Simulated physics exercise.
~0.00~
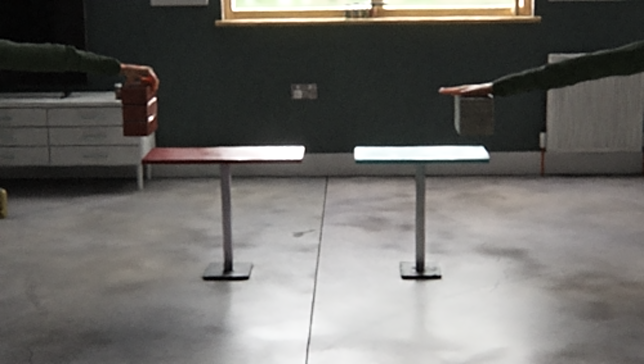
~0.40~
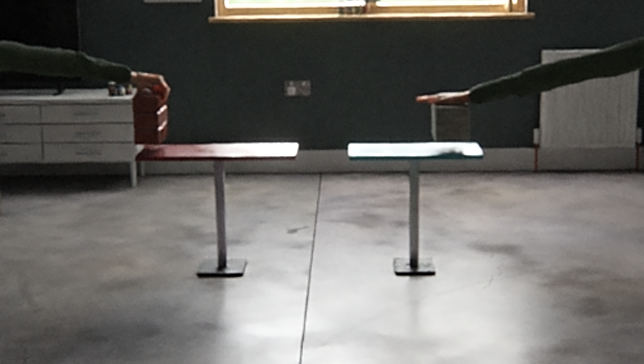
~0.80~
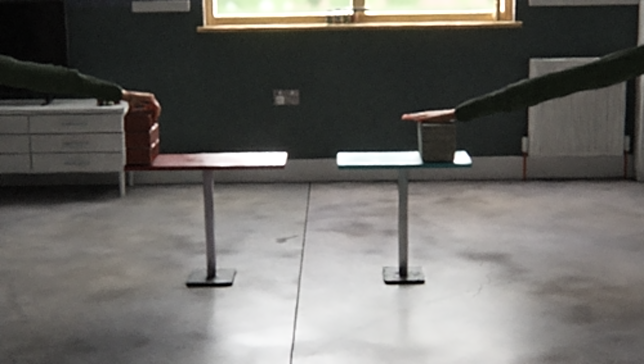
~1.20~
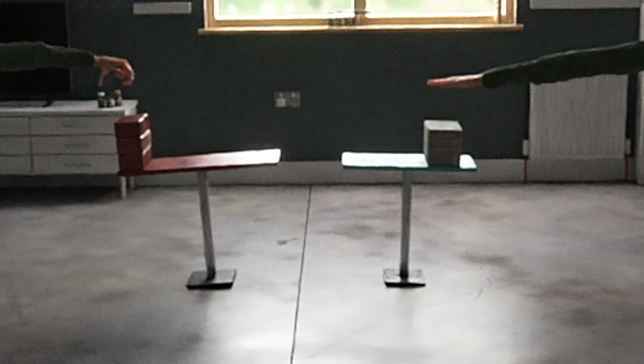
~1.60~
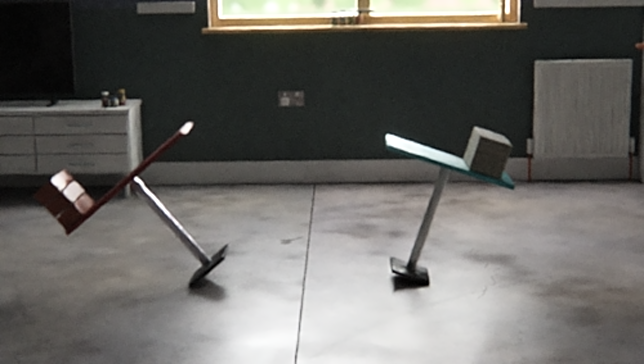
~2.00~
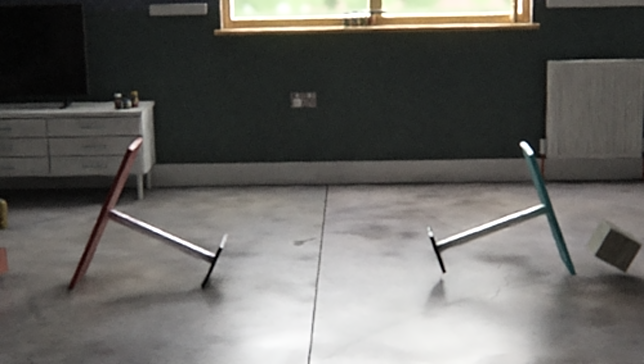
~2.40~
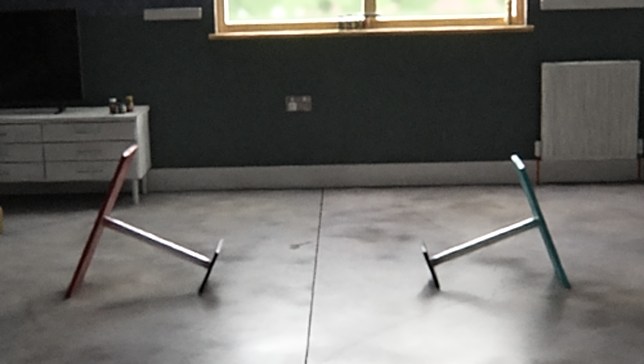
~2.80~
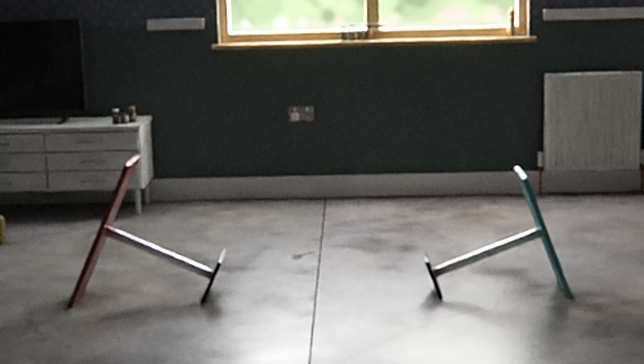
Two small pedestal tables tipping over outward after hands set blocks on their outer ends and let go, both left lying tilted on their sides.
